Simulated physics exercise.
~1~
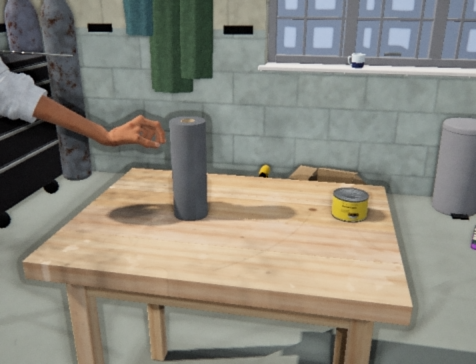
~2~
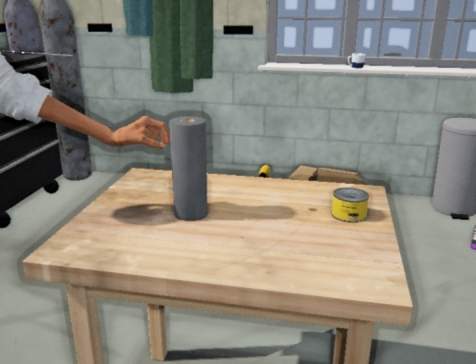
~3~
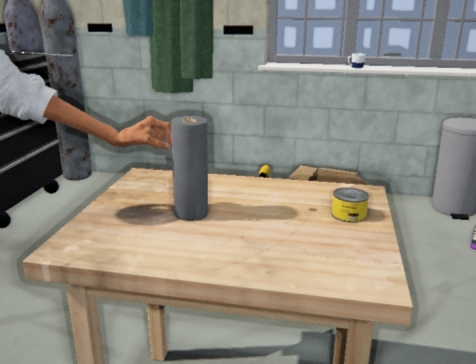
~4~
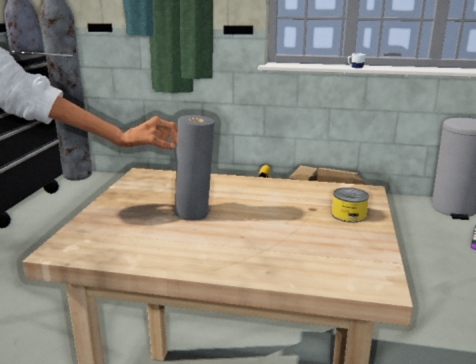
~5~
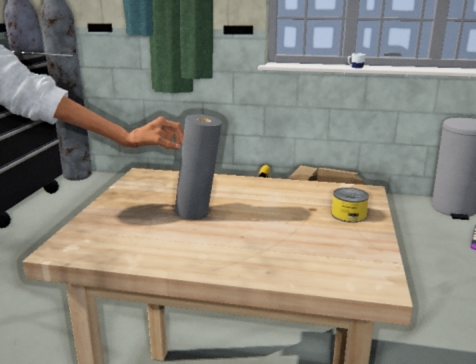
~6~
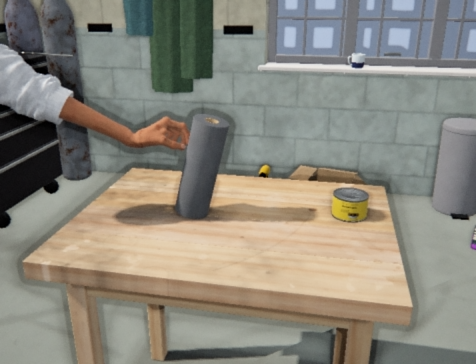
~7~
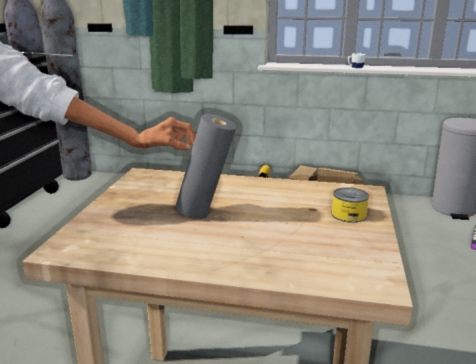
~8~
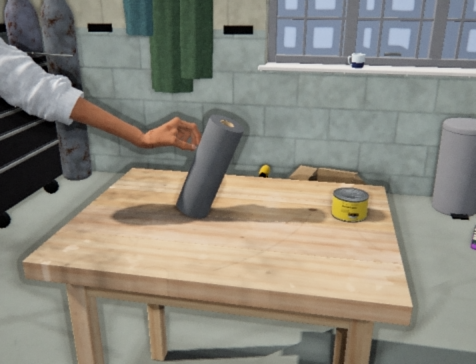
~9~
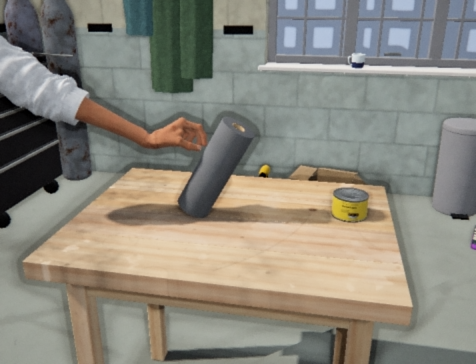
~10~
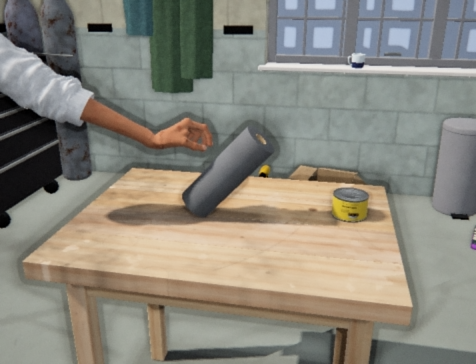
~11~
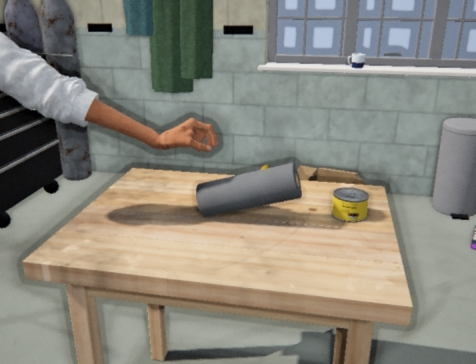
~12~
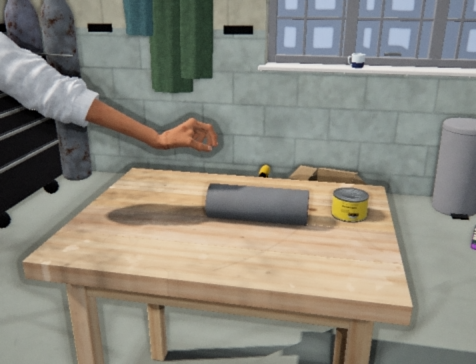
A hand pushing an upright grey roll on a wooden table, tipping it rightward until it lies beside a yellow tub.
